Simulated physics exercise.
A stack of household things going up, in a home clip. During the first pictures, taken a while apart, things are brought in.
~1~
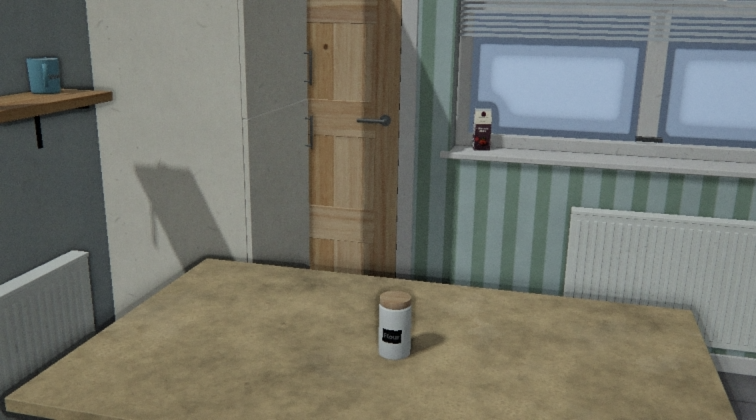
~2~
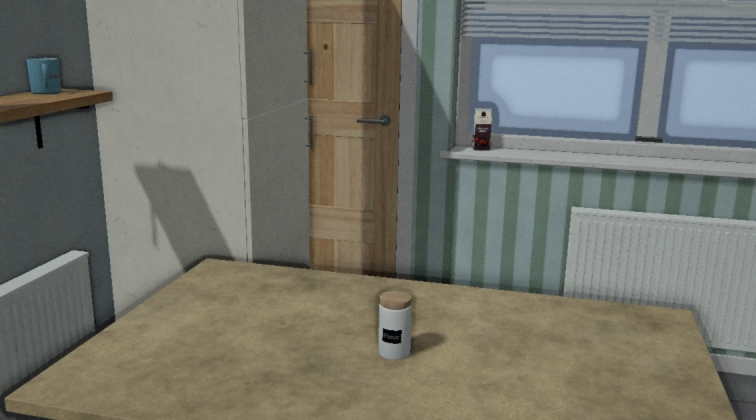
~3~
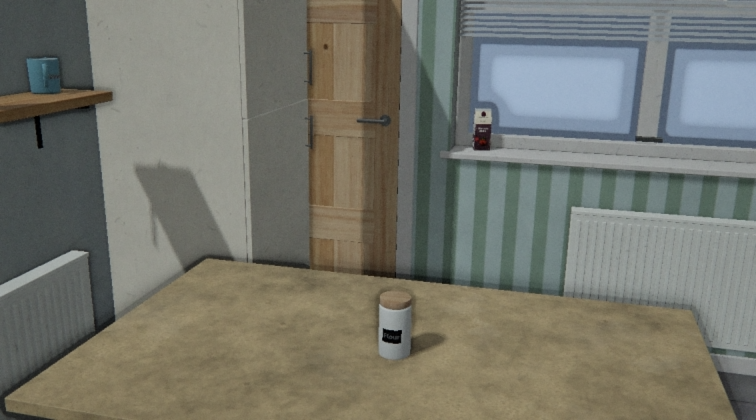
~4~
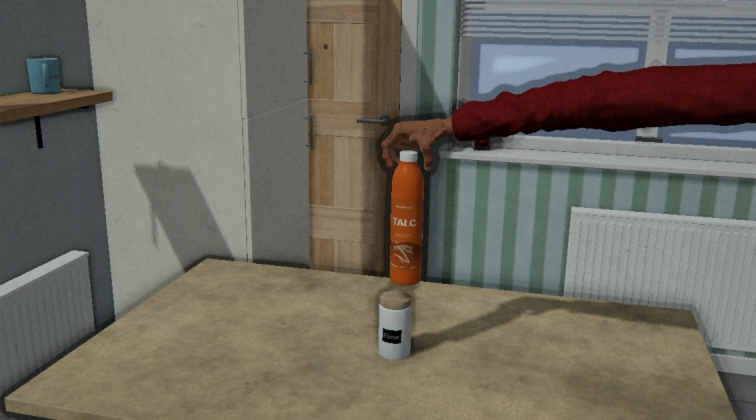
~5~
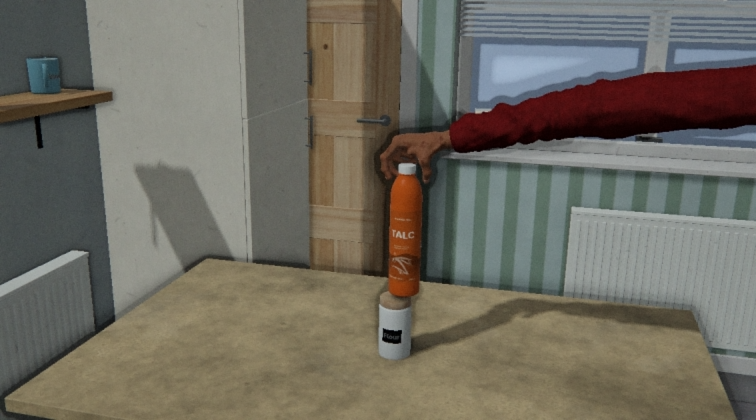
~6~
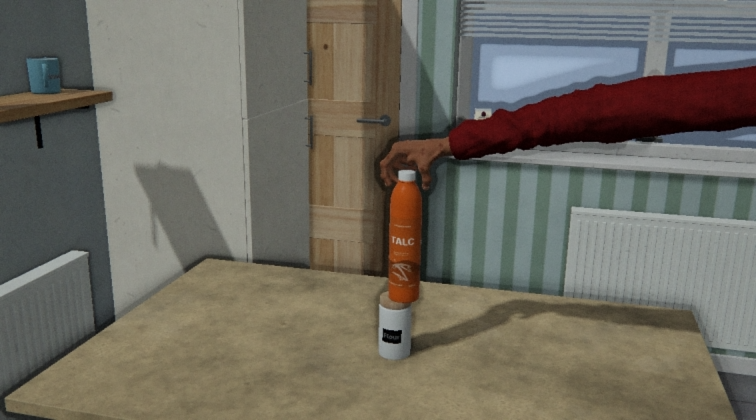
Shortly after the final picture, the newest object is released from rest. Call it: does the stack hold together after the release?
Yes, it holds together.
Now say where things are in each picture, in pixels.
In the first frame, the last thing is not in view yet; white jar (395, 325).
In the second frame, the last thing is not in view yet; white jar (395, 325).
In the third frame, the last thing is not in view yet; white jar (395, 325).
In the fourth frame, on its way; orange bottle (407, 218); white jar (395, 325).
In the fifth frame, on its way; orange bottle (406, 230); white jar (395, 325).
In the sixth frame, set down, still held; orange bottle (405, 236); white jar (395, 325).
Then, 0.70 s past the last view, nothing moves.
Then, 1.60 s past the last view, orange bottle resting near (406, 237).
Finally, both still in place. Final places as the last picture's camera would see them, orange bottle near (406, 237). The pile holds.
